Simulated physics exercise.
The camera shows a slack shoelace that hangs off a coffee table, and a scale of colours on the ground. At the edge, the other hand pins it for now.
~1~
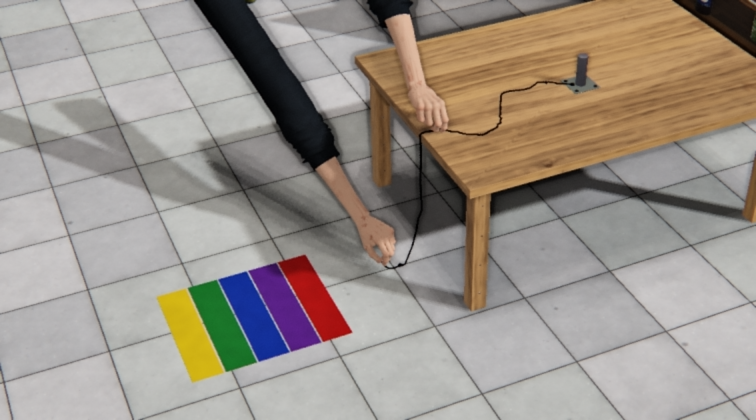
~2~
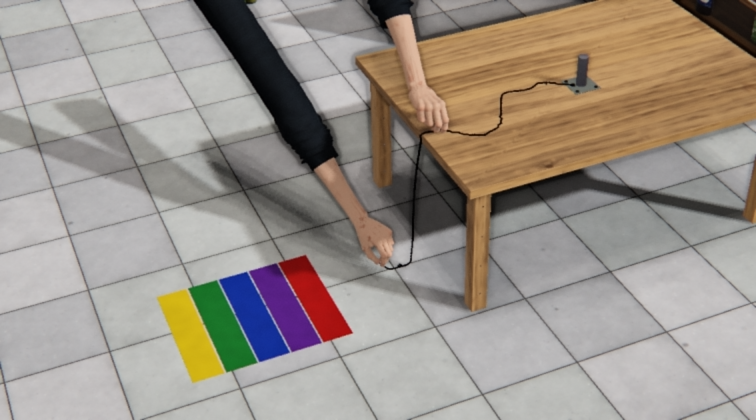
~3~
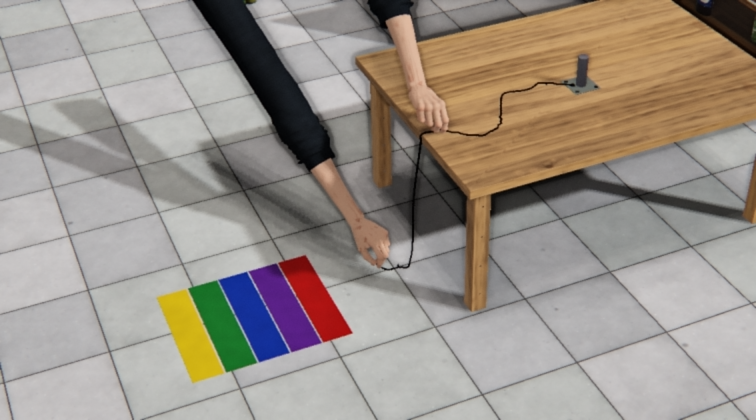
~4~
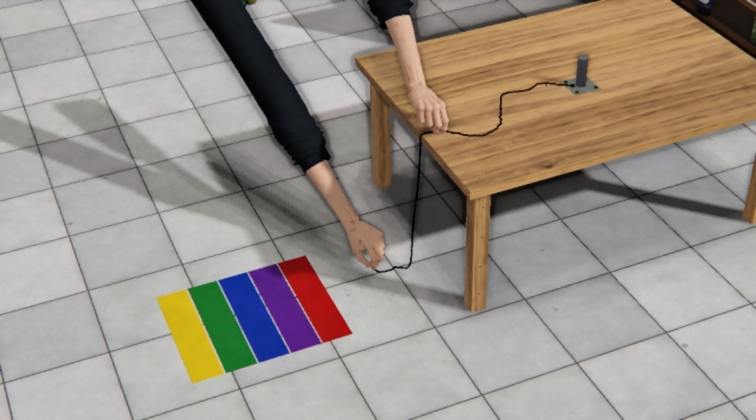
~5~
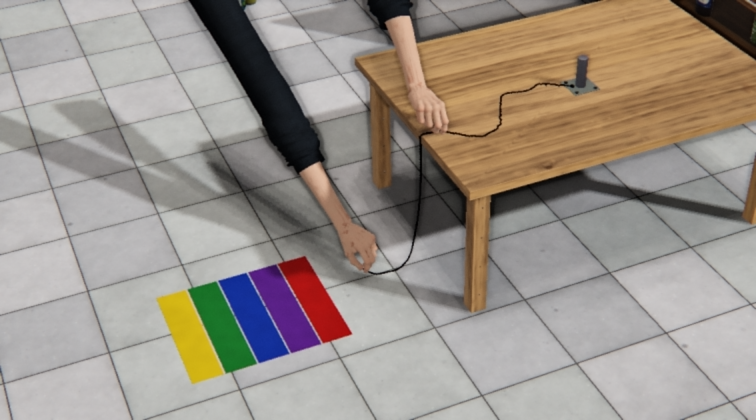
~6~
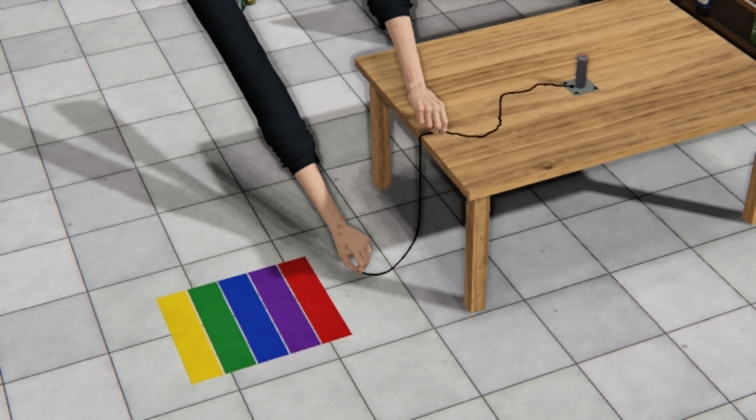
A hand slowly drawing the end of a black cord left near coloured floor stripes, another hand pinning it at the table edge.
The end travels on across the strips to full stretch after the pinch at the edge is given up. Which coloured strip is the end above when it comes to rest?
The green one.
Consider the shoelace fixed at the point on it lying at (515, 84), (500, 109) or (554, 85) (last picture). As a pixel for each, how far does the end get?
(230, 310), (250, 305), (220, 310).
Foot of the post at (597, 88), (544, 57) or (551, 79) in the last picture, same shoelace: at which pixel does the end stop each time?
One per try, in order: (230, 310), (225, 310), (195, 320).
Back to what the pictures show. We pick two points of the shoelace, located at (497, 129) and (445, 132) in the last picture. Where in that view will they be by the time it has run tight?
The first finishes about (441, 127) and the second about (393, 159).
Soon after, end near (272, 296); over purple.
Then, end near (236, 306); over blue.
At full stretch, end near (215, 313); over green. The end stops over the green strip.
